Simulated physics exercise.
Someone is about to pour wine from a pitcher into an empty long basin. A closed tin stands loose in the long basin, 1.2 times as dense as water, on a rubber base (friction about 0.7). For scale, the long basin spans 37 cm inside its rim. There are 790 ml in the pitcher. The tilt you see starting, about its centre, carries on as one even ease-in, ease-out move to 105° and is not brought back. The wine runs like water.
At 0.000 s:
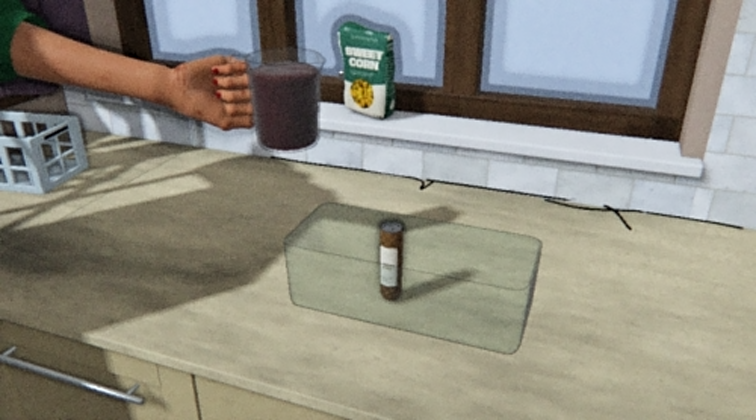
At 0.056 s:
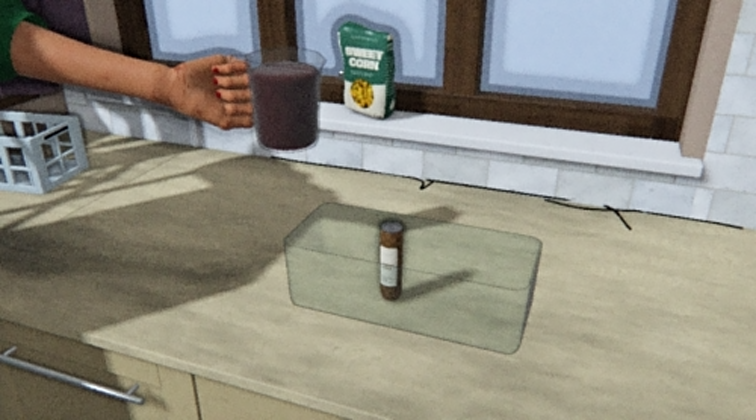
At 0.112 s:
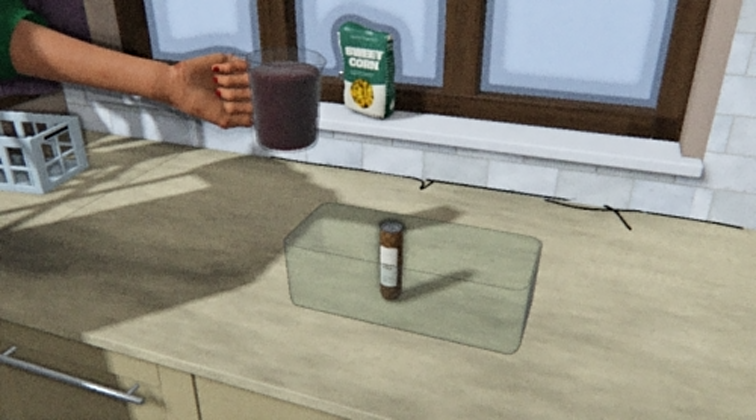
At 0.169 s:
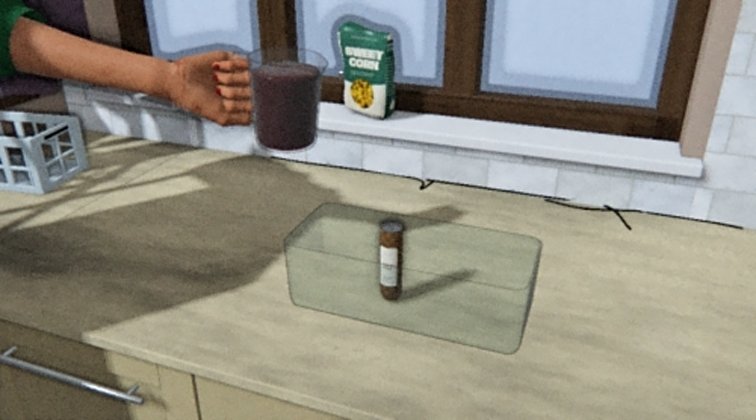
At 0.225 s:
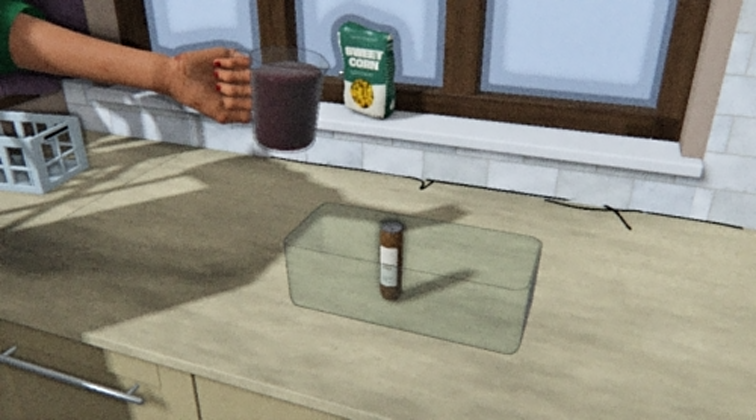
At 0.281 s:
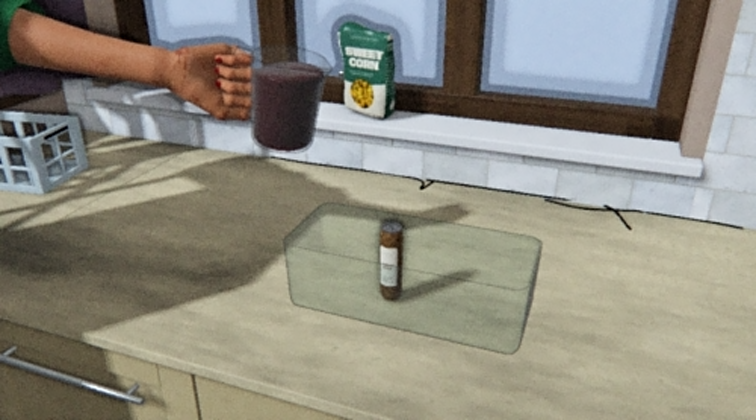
A pitcher of dark liquid, with a hand at its left side, tilts slightly to the right above a counter, its contents staying inside, while a small closed container stands still in a clear, long basin below.
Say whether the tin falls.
It goes over.
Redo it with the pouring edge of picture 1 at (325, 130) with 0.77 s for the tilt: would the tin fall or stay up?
Then it keeps standing.
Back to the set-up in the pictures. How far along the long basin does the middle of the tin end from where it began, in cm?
About 8.5 cm.
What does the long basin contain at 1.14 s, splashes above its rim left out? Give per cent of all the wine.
Some 38 per cent.
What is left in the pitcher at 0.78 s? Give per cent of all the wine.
About 84 per cent.
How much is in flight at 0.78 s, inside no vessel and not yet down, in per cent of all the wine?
Some 14 per cent.
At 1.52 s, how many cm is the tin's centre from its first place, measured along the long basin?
Some 7 cm.
By 0.78 s the tilt is 60° and 85 per cent is still to pour; the tin stands where it began.
By 1.14 s the tilt is 95° and 34 per cent is still to pour; the tin stands where it began.
By 1.52 s the tilt is 105° and 2 per cent is still to pour; the tin lies on its side.
By 1.93 s the tilt is 105° and 0 per cent is still to pour; the tin lies on its side.
At rest the tin lies on its side.
